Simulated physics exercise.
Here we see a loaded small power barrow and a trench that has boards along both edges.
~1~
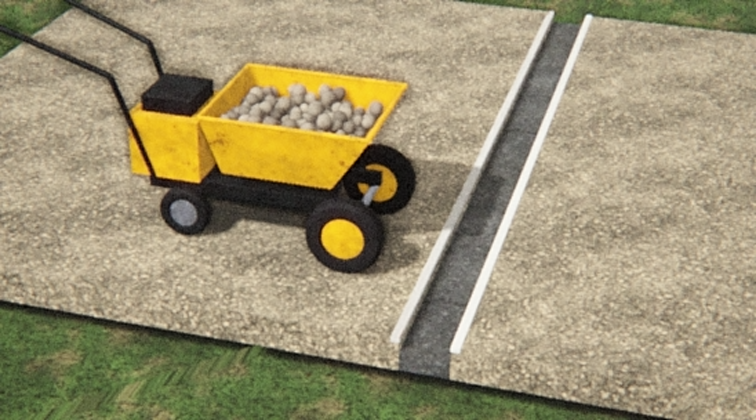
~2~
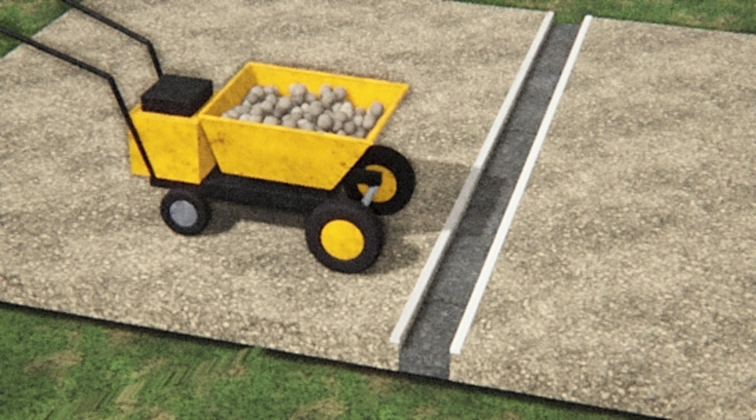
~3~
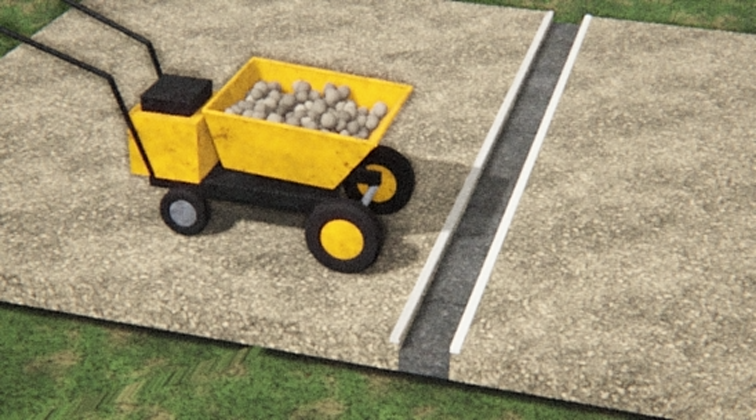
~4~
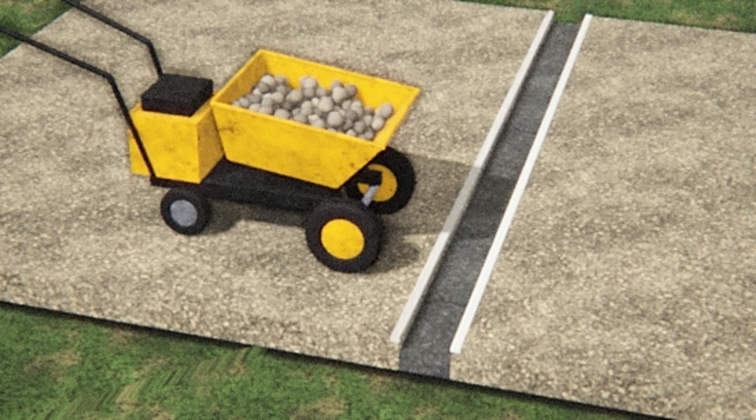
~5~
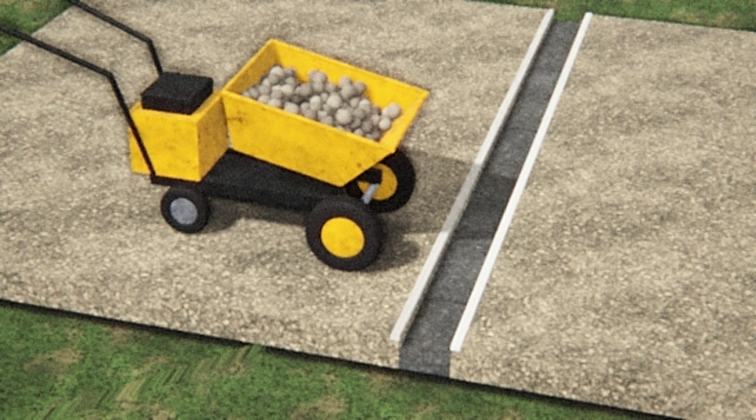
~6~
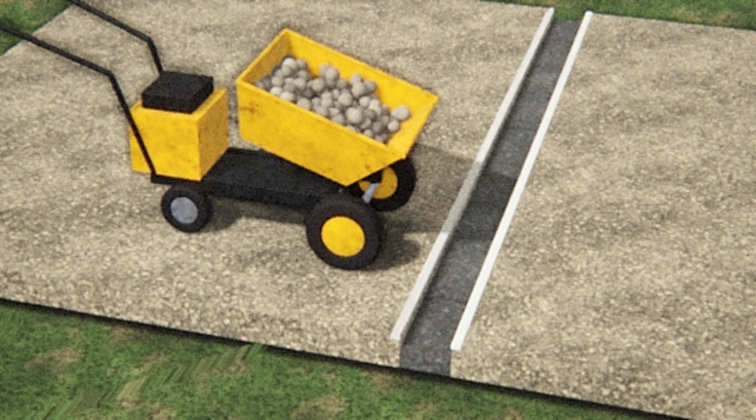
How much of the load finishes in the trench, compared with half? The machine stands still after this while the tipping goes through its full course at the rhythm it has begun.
Less than half of it.
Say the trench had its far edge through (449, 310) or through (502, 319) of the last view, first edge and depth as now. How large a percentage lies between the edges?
I'd put it near 0 in a hundred, then near 60 in a hundred.
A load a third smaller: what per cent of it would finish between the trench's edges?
Near 30 per cent, give or take.
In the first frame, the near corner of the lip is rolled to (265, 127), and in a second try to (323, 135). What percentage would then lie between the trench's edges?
About 30 per cent, then about 60 per cent.
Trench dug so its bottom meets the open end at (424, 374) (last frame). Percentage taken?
About 30 per cent.
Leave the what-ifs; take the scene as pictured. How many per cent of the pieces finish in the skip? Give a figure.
I'd put it near 0 percent.
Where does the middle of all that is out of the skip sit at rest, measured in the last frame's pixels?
(524, 256).
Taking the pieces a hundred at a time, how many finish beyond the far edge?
Roughly 70 percent.
Shortly afterwards, skip tipped steeply; the whole lot in the skip.
Next, skip tipped right over; near two thirds in the skip; only a few in or heaped over the trench; near a quarter beyond it; a little falling.
Some moments later, skip tipped right over; a little in the skip; near a quarter in or heaped over the trench; the bulk beyond it.
In the end, skip tipped right over; only a few in the skip; near a quarter in or heaped over the trench; the bulk beyond it.
